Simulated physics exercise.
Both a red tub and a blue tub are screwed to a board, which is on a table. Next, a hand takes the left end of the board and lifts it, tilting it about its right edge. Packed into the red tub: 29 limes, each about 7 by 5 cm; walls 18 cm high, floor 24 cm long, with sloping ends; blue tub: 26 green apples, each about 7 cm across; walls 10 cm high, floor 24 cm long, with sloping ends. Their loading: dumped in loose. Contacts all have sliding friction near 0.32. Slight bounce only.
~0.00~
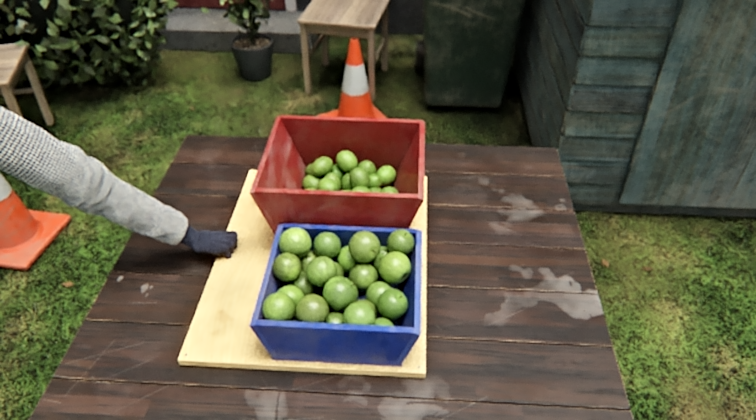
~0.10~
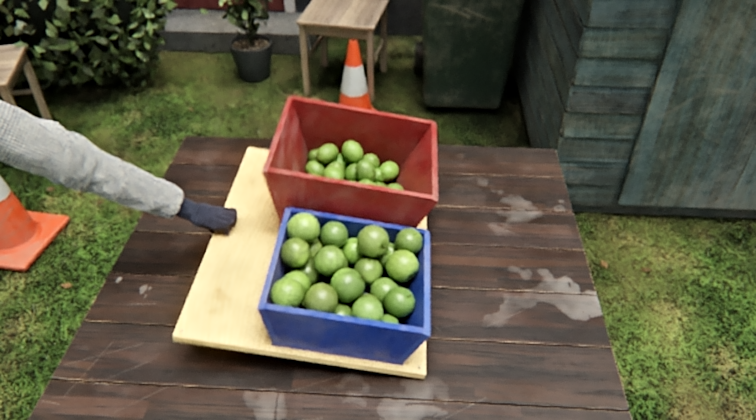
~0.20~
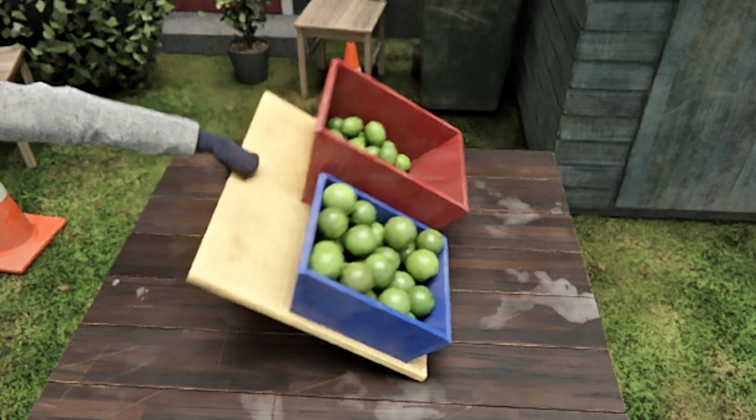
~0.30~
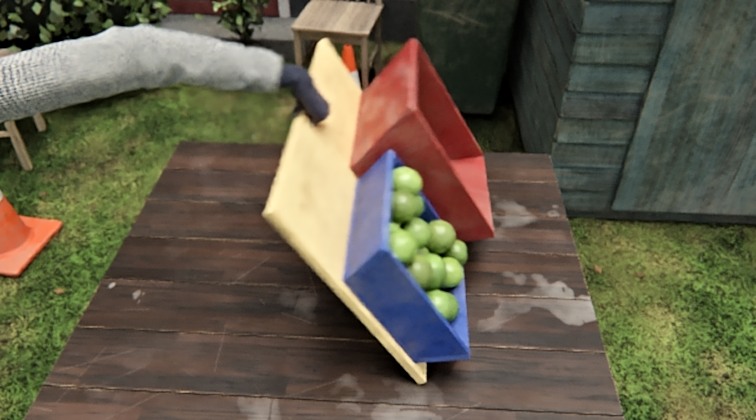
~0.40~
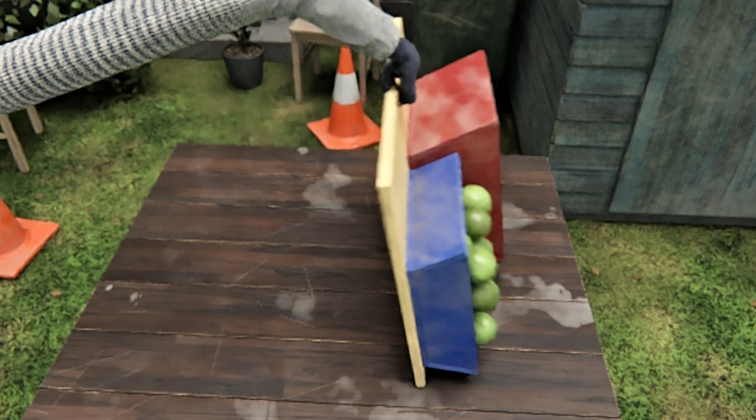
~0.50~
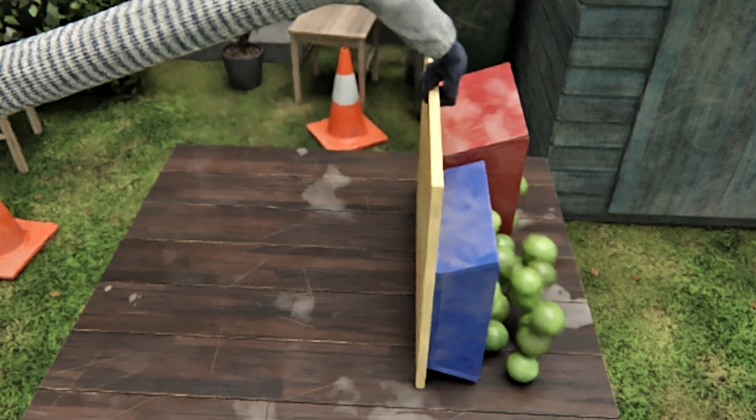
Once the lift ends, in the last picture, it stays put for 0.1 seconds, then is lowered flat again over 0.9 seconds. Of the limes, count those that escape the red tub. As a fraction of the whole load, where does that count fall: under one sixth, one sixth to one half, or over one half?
Bet it keeps below half of them inside.
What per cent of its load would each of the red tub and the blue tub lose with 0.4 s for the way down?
Well, that would cost the red tub 100 per cent and the blue tub 100 per cent.
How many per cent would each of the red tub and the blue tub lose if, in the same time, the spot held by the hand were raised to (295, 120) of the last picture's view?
In that setup the red tub sheds 0 per cent of its load, while the blue tub sheds 30 per cent.
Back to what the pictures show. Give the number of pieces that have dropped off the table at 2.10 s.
Roughly 40 in all.
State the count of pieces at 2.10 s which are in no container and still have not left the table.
Count of pieces: About 16.
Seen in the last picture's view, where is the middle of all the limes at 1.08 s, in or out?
Close to (605, 373).
After 0.76 s, tilt 82°; 29 of 29 out of the red tub and 26 of 26 out of the blue tub.
After 1.08 s, tilt 41°; 29 of 29 out of the red tub and 26 of 26 out of the blue tub.
After 1.53 s, tilt 0°; 29 of 29 out of the red tub and 26 of 26 out of the blue tub.
When it is over (at 2.10 s), 29 of 29 out of the red tub and 26 of 26 out of the blue tub. Asked share, 29 of 29, 100 per cent.
